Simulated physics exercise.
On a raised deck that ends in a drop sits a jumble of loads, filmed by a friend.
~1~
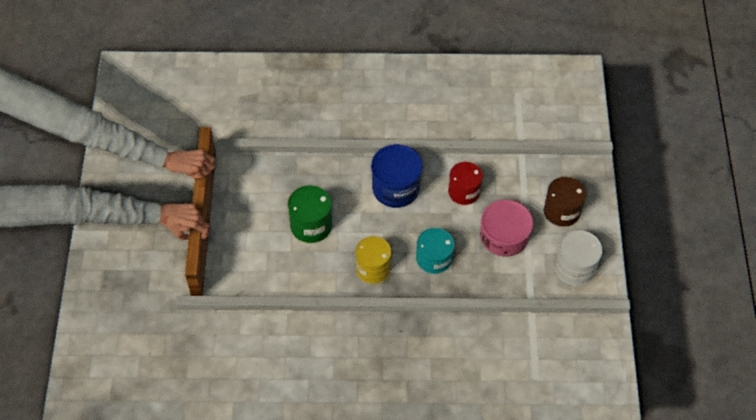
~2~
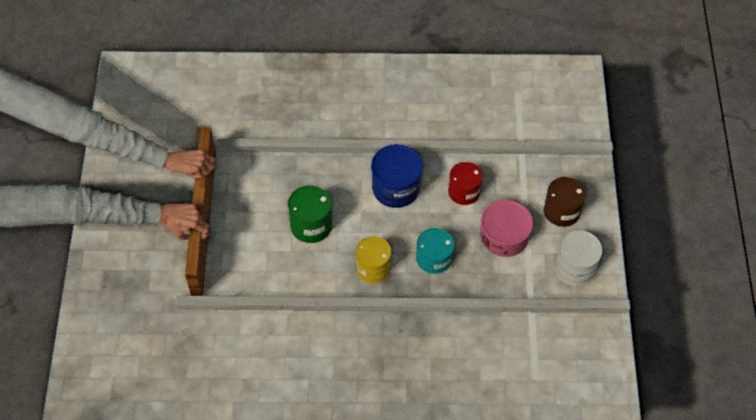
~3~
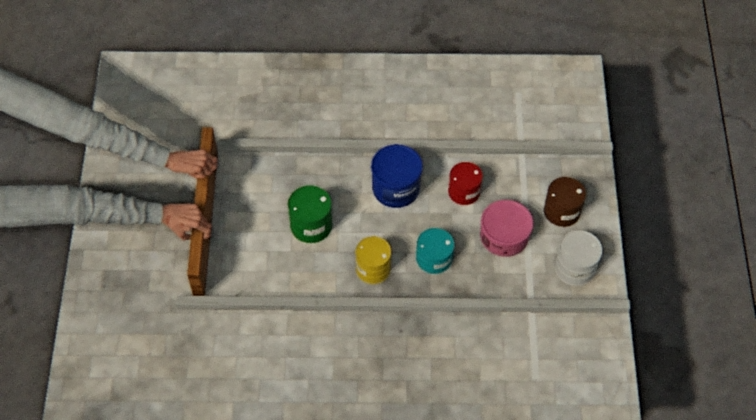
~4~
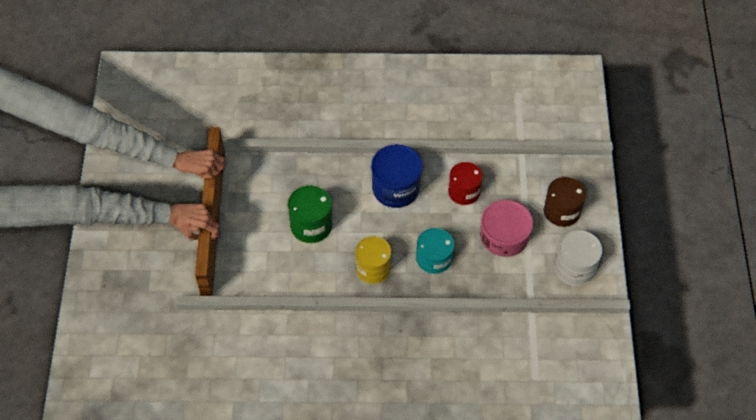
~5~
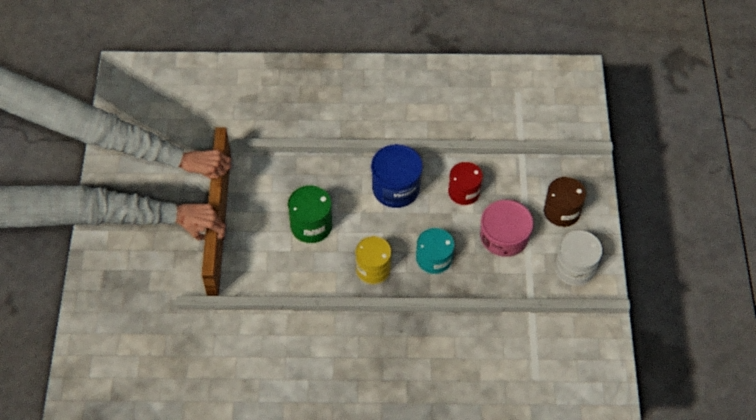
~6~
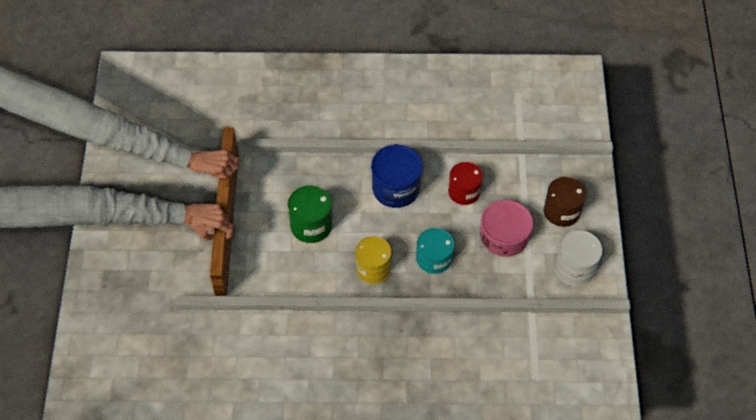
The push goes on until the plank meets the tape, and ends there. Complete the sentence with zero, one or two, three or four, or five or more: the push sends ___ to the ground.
The push sends one or two to the ground.
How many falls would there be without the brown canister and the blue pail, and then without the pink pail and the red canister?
Fallen: 0, and 0 in the other try.
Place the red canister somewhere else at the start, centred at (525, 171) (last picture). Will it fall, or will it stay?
Put there, it simply holds its spot.
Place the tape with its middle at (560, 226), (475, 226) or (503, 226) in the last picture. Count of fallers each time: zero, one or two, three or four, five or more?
Three to four; no fall at all; no fall at all.
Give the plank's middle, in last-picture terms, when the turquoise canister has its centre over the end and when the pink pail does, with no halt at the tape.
First near (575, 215), second near (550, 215).
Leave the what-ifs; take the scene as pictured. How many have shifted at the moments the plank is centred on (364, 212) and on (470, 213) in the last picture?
One spot: 2. Other spot: 7.
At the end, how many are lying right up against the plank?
The count is 3.
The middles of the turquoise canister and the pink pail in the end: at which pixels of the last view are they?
In the last view, the middles sit near (572, 251) and near (595, 219).
Soon after, none off yet; white canister at rest near (578, 258); brown canister at rest near (564, 202); pink pail at rest near (506, 229).
In the end, the number that fall off is one or two; gone, brown canister.
